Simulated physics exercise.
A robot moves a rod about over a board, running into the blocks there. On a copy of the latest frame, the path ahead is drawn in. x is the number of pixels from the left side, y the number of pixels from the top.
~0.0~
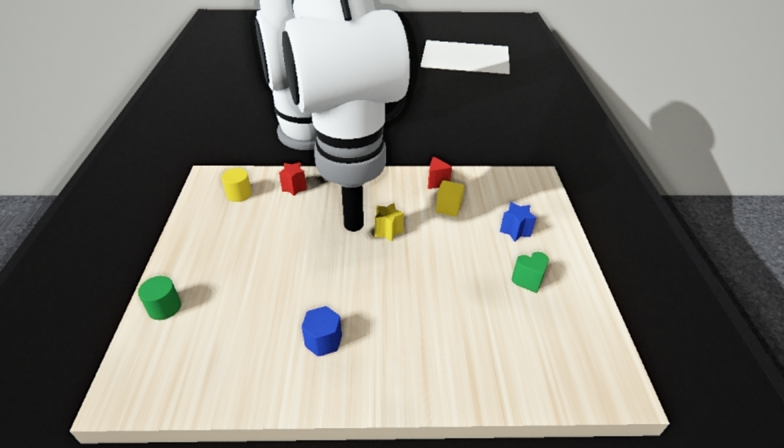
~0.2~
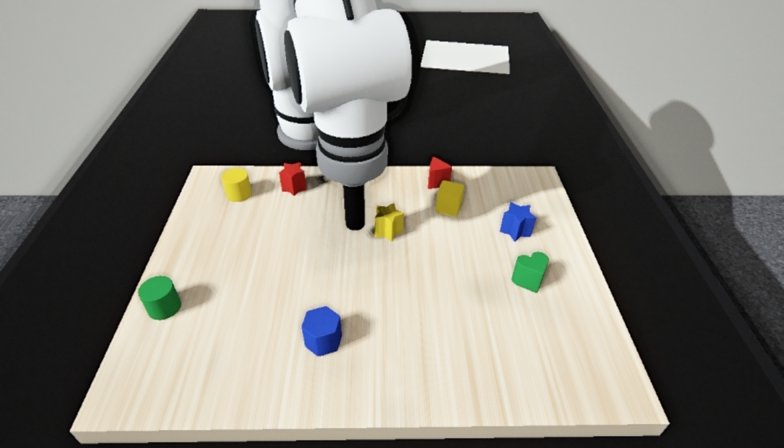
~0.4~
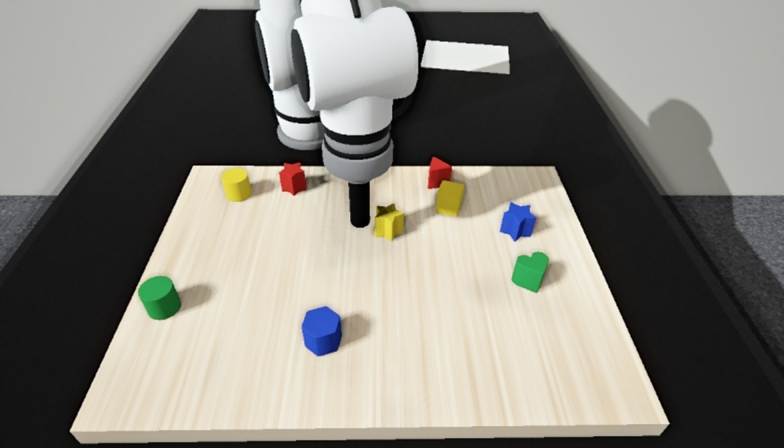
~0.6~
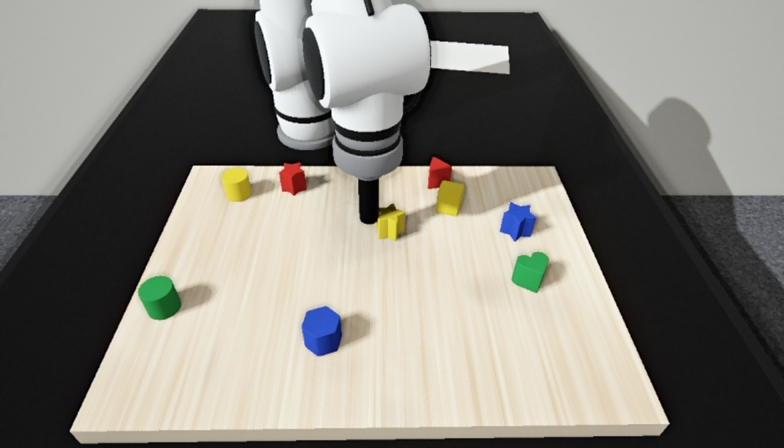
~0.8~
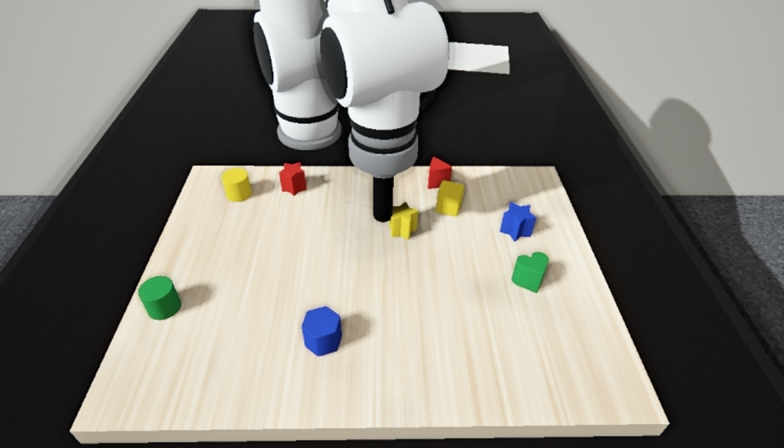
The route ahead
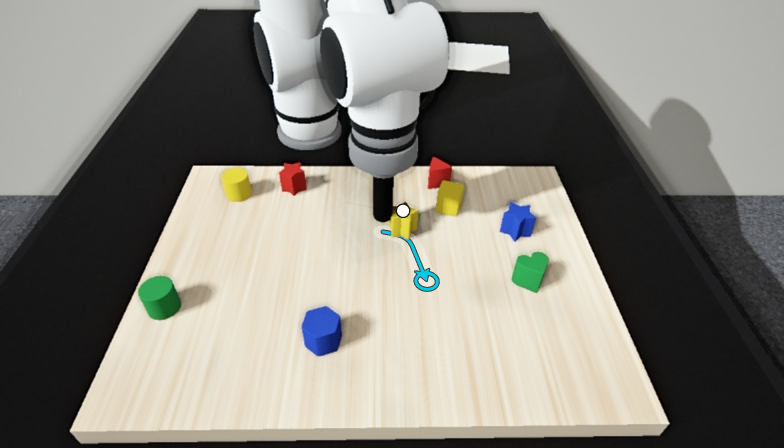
In the video, a robot arm holds a black rod over a wooden board scattered with red, yellow, blue and green blocks. The rod moves slowly to the right, meets the yellow star and pushes it slightly to the right.
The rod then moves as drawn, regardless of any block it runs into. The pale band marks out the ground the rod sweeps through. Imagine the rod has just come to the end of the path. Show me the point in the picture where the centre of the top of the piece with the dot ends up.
Put as a pixel place, it's (426, 213).
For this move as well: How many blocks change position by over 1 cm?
I'd say one block gets moved.
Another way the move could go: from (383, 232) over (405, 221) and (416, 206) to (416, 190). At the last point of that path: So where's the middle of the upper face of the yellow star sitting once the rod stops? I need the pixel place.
I'd place it at (428, 205), taking the centre of its top.
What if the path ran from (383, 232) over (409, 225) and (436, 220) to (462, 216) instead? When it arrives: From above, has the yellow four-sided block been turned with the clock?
It seems not.
Path on the board, from (383, 232) over (408, 240) and (418, 259) to (427, 281); the dot is on the yellow star.
On the path given first. One third of the way, rod (409, 225); yellow star (425, 213), turned 30° anticlockwise.
Two thirds of the way, rod (419, 245); yellow star (426, 213), turned 35° anticlockwise.
At the end, rod (428, 266); yellow star (426, 213), turned 35° anticlockwise.
